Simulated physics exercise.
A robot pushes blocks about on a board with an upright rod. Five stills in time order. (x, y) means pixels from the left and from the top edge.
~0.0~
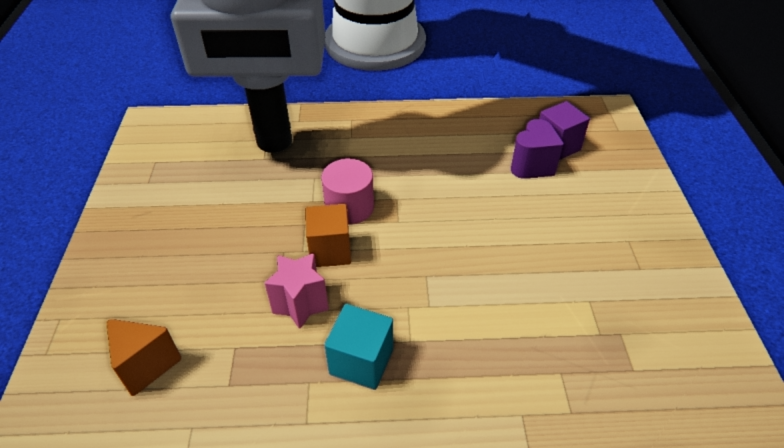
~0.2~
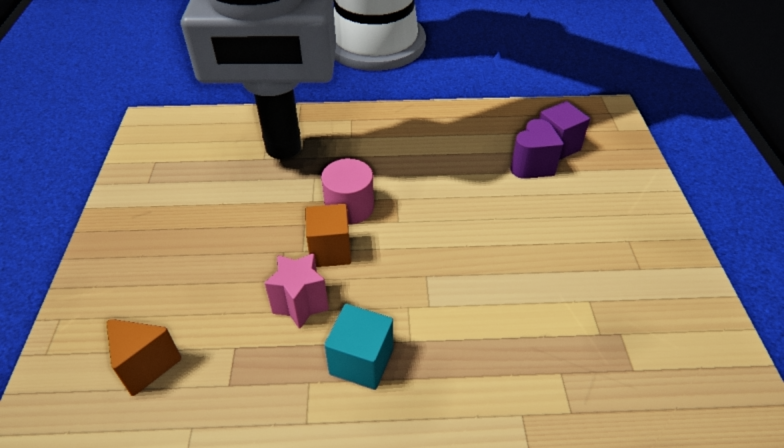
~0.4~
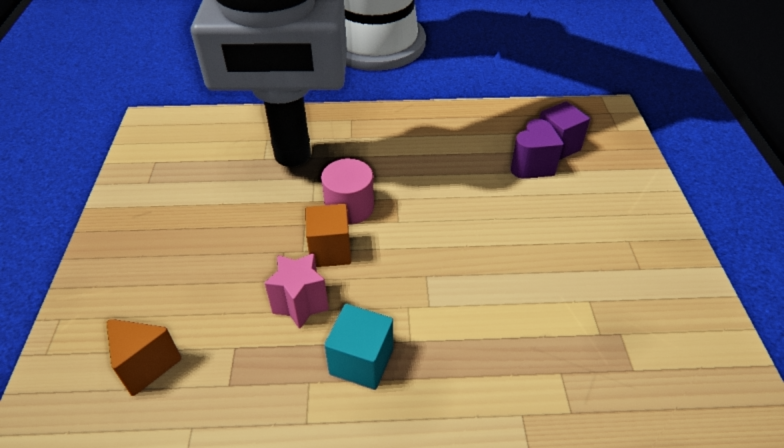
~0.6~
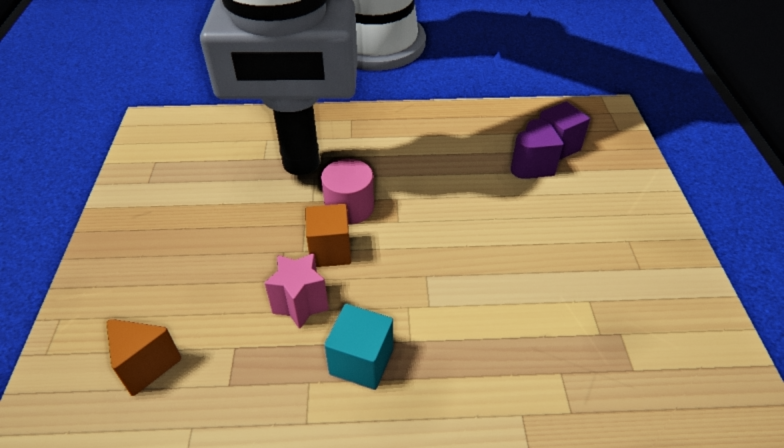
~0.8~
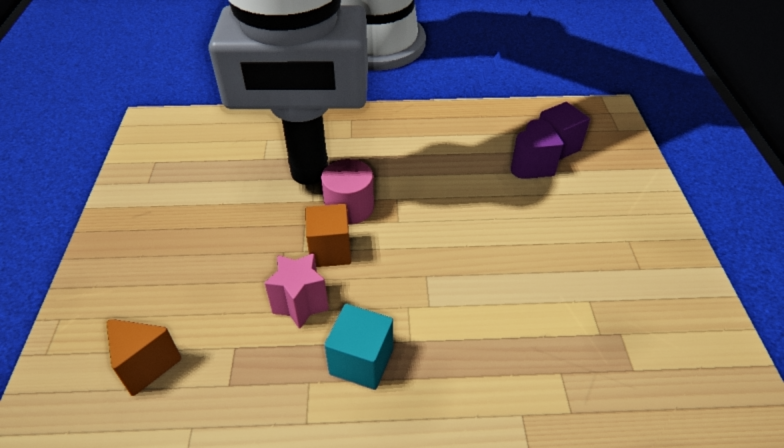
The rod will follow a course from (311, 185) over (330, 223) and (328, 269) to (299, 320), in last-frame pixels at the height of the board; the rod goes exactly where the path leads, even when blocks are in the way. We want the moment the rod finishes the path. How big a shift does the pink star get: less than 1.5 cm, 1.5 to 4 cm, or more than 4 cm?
My answer is that it shifts over 4 cm.
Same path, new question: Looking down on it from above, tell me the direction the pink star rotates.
The turn is clockwise.
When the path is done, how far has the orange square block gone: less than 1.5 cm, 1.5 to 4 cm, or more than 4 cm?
It moves quite far, over 4 cm.
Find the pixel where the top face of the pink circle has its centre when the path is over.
If I read the scene right, the answer is (376, 194).
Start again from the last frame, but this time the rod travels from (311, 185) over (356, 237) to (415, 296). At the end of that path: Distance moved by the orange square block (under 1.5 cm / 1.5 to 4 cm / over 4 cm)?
Between 1.5 and 4 cm.
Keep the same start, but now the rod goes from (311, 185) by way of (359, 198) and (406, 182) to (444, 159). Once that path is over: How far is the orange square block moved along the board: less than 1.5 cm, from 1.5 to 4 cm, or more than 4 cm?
Within 1.5 cm.
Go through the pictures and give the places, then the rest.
Rod's lower end (275, 143); pink star (295, 273); orange square block (327, 219); pink circle (347, 175); turquoise square block (359, 331), in the first picture.
Rod (284, 149); blocks still, in the second picture.
Rod (293, 156); blocks still, in the third picture.
Rod (302, 164); blocks still, in the fourth picture.
Rod (310, 174); pink star (295, 273); orange square block (327, 219); pink circle (347, 175); turquoise square block (359, 331), in the fifth picture.
On the path given first. One third of the way, rod (330, 213); orange square block (327, 222); pink circle (375, 193).
Two thirds of the way, rod (326, 259); pink star (286, 297), turned 65° clockwise; orange square block (329, 272); pink circle (376, 194).
At the end, rod (297, 309); pink star (269, 324), turned 100° clockwise; orange square block (333, 309), turned 55° anticlockwise; pink circle (376, 194); turquoise square block (369, 342).
